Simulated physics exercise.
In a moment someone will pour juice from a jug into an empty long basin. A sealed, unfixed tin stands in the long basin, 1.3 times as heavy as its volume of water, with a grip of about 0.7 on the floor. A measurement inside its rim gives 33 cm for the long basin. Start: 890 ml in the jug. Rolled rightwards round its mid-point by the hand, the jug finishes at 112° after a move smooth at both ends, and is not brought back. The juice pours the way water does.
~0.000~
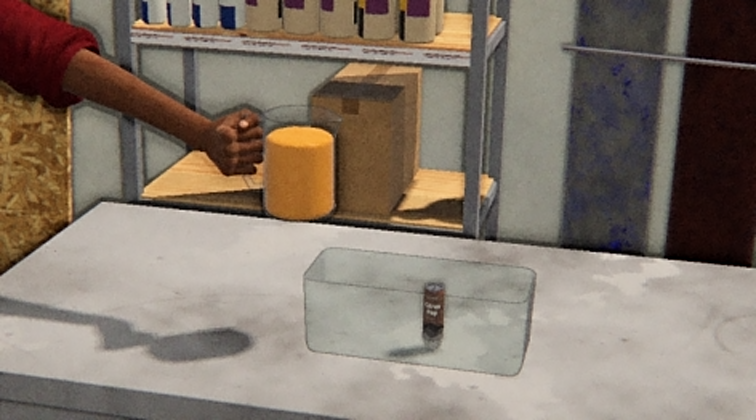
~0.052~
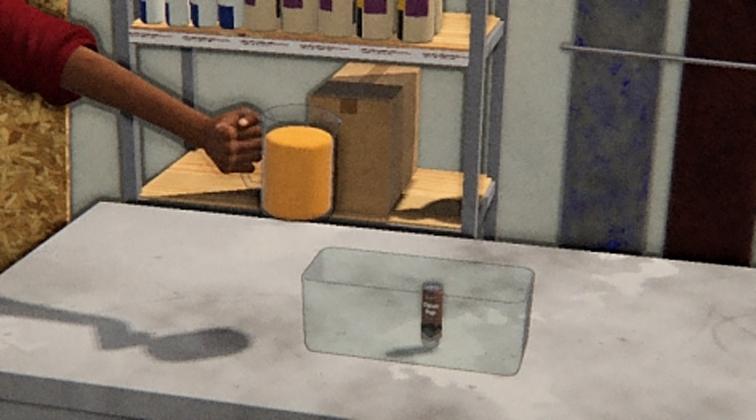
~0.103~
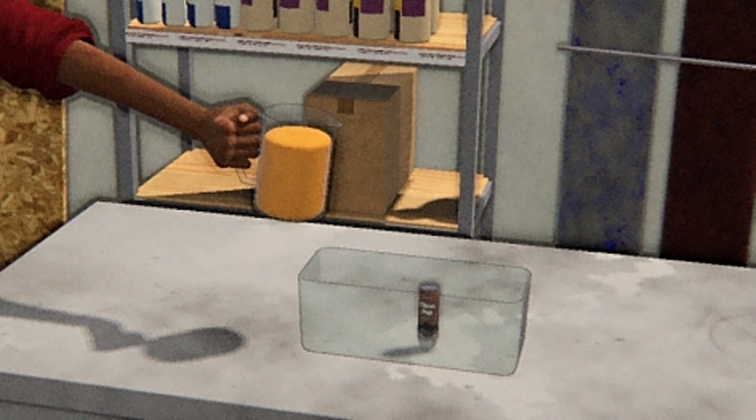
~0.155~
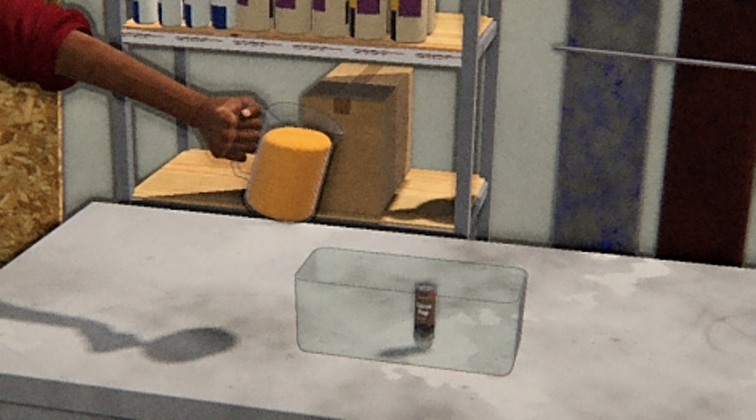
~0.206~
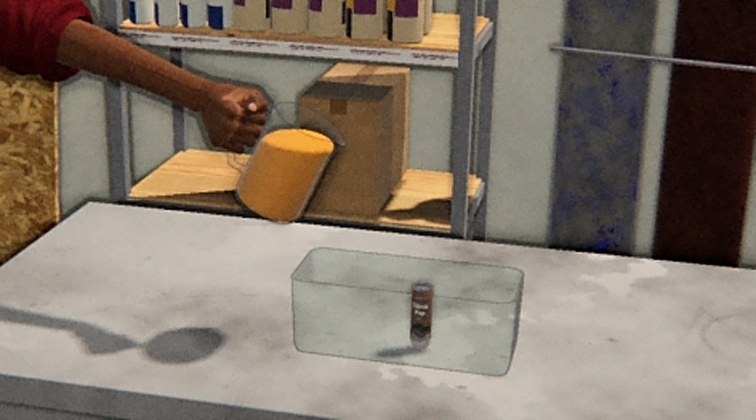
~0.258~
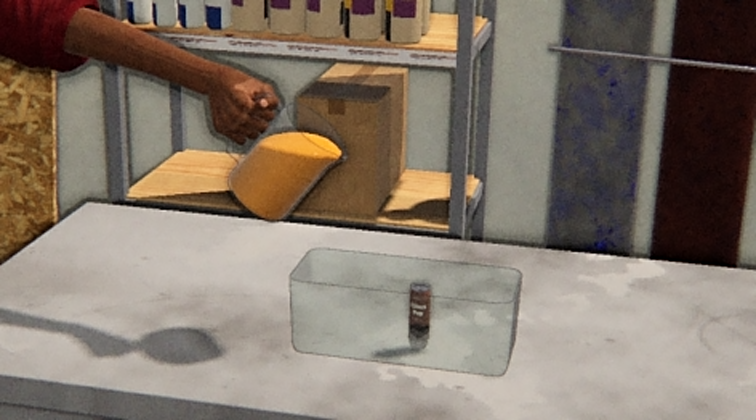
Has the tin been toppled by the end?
No, it is upright.
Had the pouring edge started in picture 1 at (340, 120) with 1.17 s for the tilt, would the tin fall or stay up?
It does not tip.
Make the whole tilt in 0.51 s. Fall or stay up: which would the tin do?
Then it holds its balance.
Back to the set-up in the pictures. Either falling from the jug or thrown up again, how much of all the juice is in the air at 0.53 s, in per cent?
It comes to roughly 24 per cent.
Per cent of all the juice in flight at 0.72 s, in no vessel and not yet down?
Around 20 per cent of the liquid is in flight.
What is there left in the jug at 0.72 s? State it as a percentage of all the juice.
About 20 per cent.
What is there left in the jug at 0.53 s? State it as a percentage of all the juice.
I reckon about 66 in a hundred is still held.
Then, 0.53 s in, the tilt is 102° and 67 per cent is still to pour; the tin stands where it began.
Then, 0.72 s in, the tilt is 112° and 19 per cent is still to pour; the tin stands where it began.
Then, 0.93 s in, the tilt is 112° and 3 per cent is still to pour; the tin stands where it began.
Then, 1.15 s in, the tilt is 112° and 0 per cent is still to pour; the tin stands where it began.
Finally, the tin stands where it began.
